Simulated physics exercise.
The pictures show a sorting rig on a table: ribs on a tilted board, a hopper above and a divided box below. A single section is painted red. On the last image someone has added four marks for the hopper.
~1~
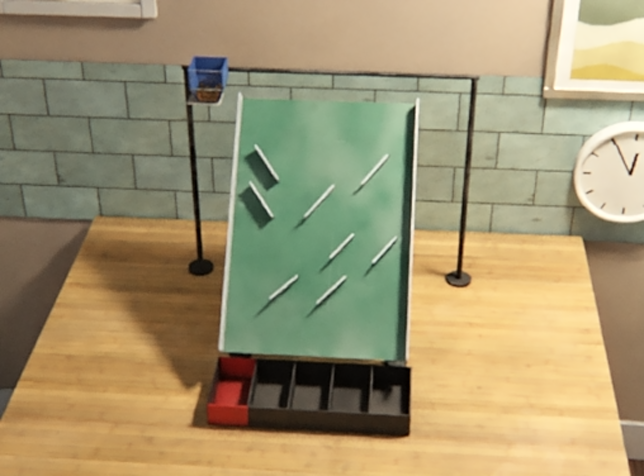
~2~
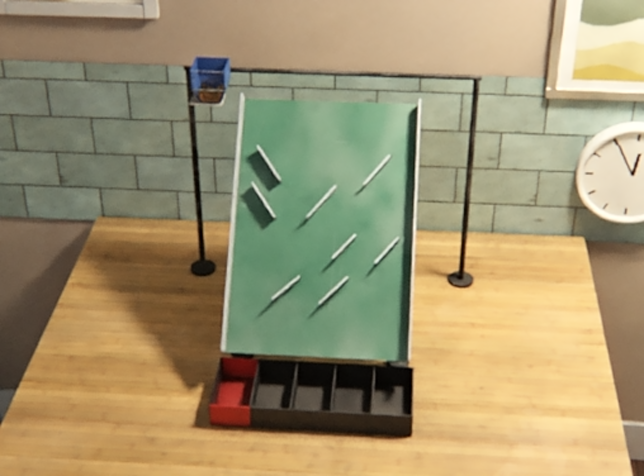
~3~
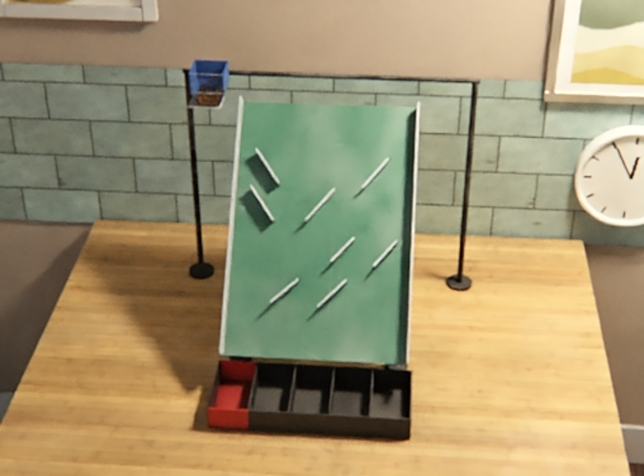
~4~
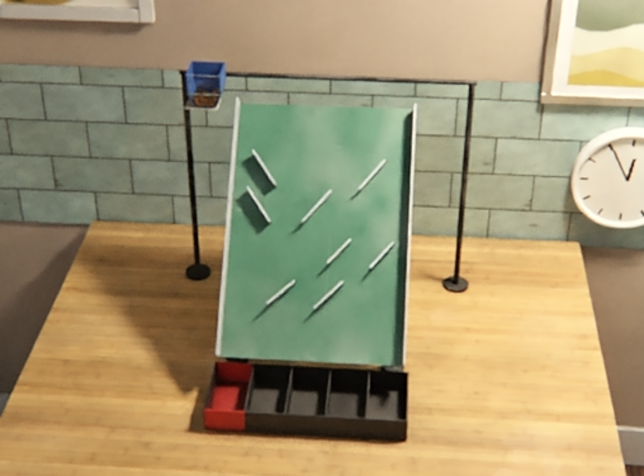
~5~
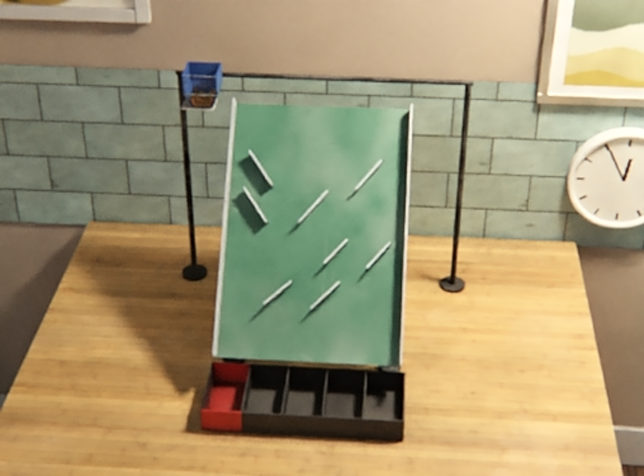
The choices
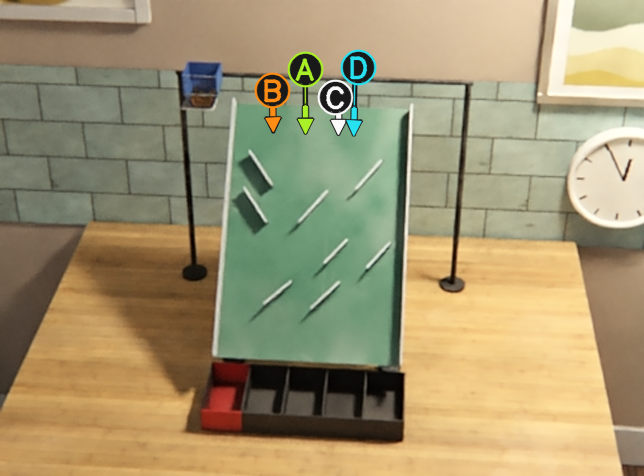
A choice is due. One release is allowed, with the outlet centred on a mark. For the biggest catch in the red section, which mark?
The answer is mark A.
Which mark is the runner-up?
The answer is B.
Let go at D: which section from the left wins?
The second from the left.
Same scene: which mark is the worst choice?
D.
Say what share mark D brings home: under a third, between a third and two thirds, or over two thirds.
It is under a third.
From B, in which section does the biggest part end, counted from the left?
It is the first one.
On the marked copy, mark A meets the board at (305, 128); mark B meets the board at (273, 126); mark C meets the board at (338, 129); mark D meets the board at (353, 129).
With A, nearly all in the red section.
With B, most in the red section, about a quarter in other sections.
With C, about a third in the red section, about two thirds in other sections.
With D, a small part in the red section, most in other sections.
